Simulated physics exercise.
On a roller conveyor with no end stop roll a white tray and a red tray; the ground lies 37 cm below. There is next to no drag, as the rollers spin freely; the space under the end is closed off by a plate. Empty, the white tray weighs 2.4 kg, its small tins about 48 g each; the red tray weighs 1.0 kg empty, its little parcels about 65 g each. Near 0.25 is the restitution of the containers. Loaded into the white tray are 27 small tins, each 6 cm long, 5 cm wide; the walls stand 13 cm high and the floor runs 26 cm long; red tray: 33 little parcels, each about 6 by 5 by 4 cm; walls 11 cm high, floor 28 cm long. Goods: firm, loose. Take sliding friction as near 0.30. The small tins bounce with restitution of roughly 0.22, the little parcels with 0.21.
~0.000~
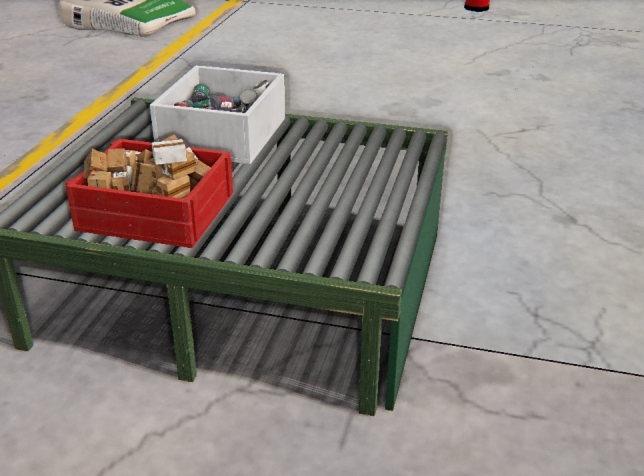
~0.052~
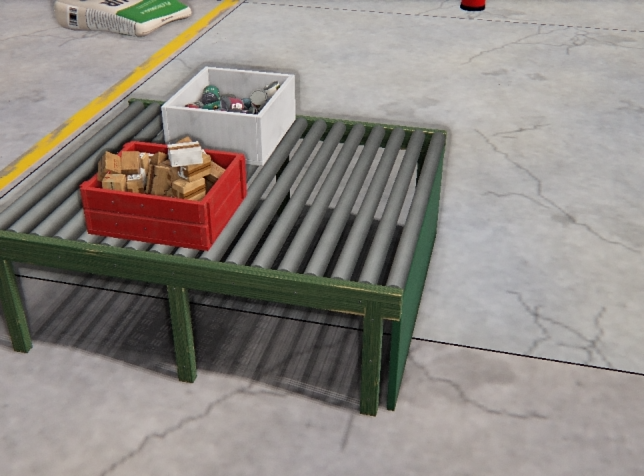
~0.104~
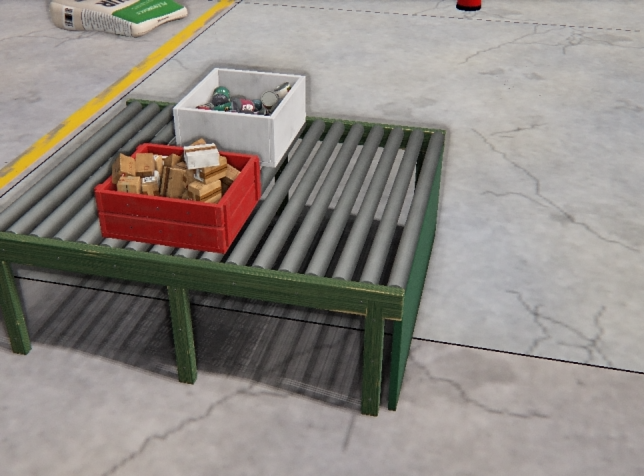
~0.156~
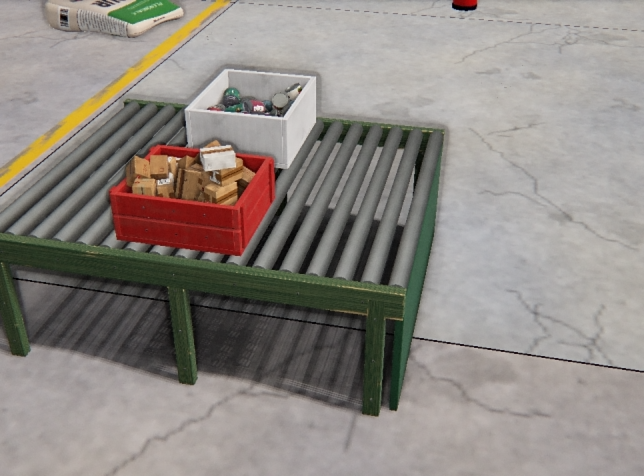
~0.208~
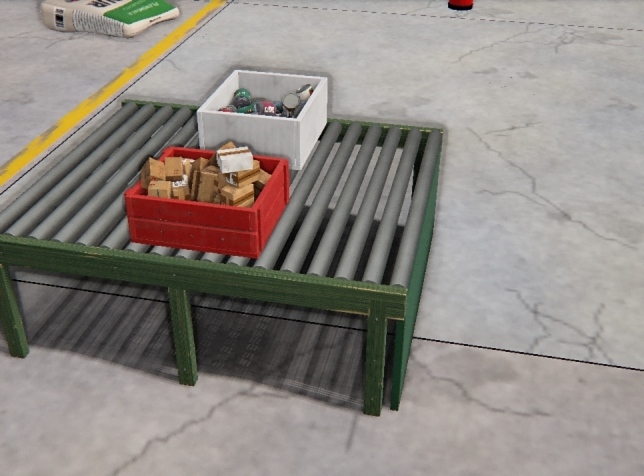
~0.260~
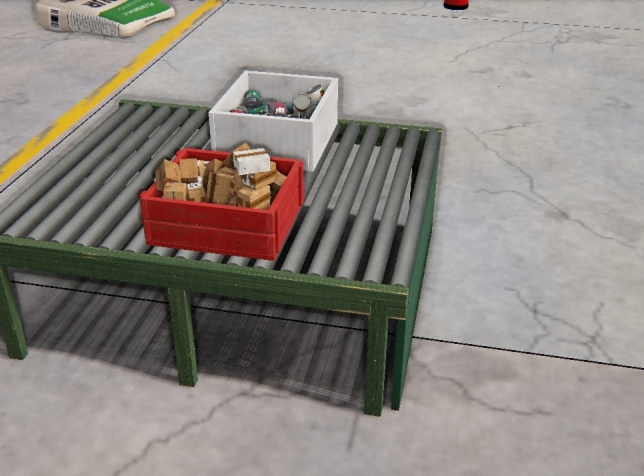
Red tray of small brown parcels and white tray of small tins rolling slowly rightward together along a green-framed roller conveyor.
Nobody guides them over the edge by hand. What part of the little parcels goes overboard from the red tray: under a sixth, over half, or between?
It sheds more than half of them.
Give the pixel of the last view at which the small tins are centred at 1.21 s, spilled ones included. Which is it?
Pixel (514, 226), give or take.
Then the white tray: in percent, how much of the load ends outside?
Lost: White tray 50 per cent.
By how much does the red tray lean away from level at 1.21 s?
It leans roughly 55°.
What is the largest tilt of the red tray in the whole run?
I'd say the peak lean is close to 100°.
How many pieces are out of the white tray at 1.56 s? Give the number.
Out so far from the white tray: Around 8.
After 0.62 s, the leading end passes the last roller.
After 1.01 s, the white tray leans 8° with 0 of 27 out and the red tray leans 9° with 0 of 33 out.
After 1.21 s, the white tray leans 53° with 0 of 27 out and the red tray leans 57° with 5 of 33 out.
After 1.56 s, the white tray leans 77° with 7 of 27 out and the red tray has gone over with 17 of 33 out.
Outcome (at 2.14 s), the white tray has gone over with 14 of 27 out and the red tray has gone over with 24 of 33 out. Asked share, 24 of 33, 73 per cent.
